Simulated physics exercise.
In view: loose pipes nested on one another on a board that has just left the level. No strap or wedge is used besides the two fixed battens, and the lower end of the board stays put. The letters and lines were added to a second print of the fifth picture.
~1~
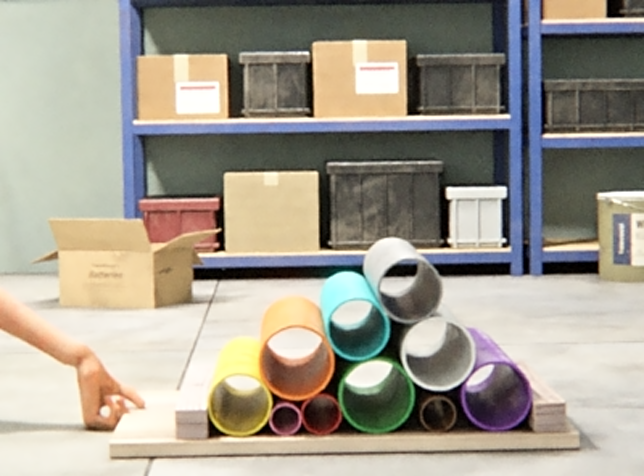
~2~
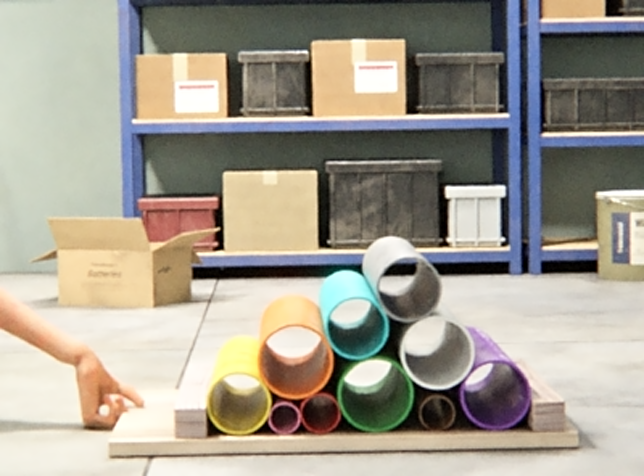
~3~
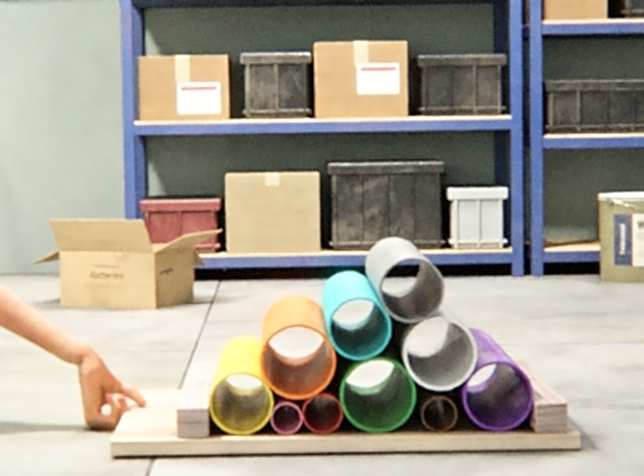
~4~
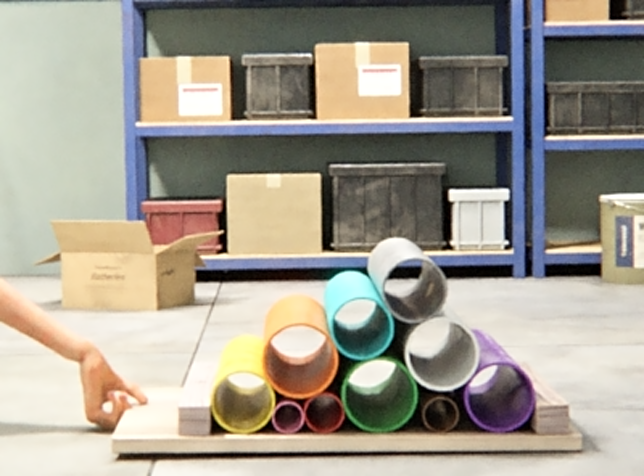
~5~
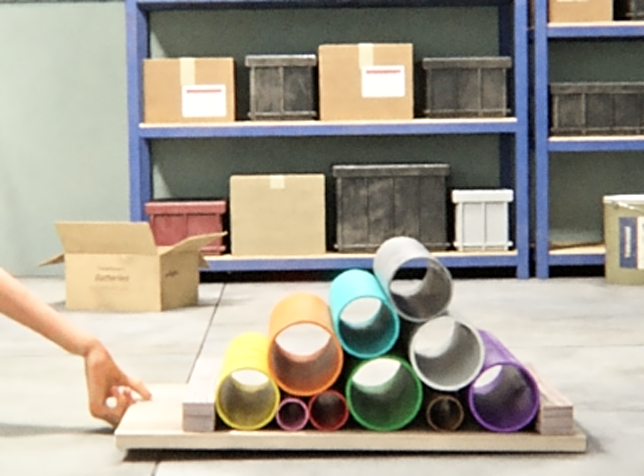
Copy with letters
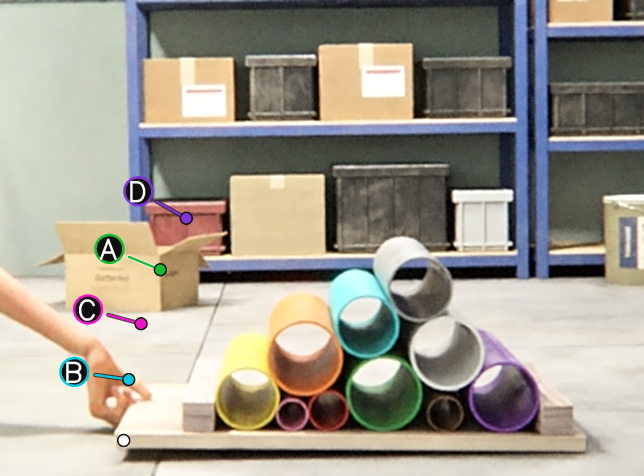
A hand at the left slightly lifts the end of a board holding stacked colorful pipes.
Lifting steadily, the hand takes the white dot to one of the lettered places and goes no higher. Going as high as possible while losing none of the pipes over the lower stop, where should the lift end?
Raise it to C.
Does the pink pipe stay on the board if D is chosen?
Yes, with D.
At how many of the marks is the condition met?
Two of the four.
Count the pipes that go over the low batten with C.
With C, none.
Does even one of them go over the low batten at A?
At A: Yes.
On the marked copy, A at (161, 270); B at (128, 380); C at (141, 324); D at (186, 218); the white dot at (124, 440).
Taking C. A third of the way, board at 13°.
Two thirds of the way, board at 16°.
When it is over, board at 16°, none over the low batten.
As for the rest, A one over the low batten (grey); B none over the low batten; D two over the low batten (white, grey).
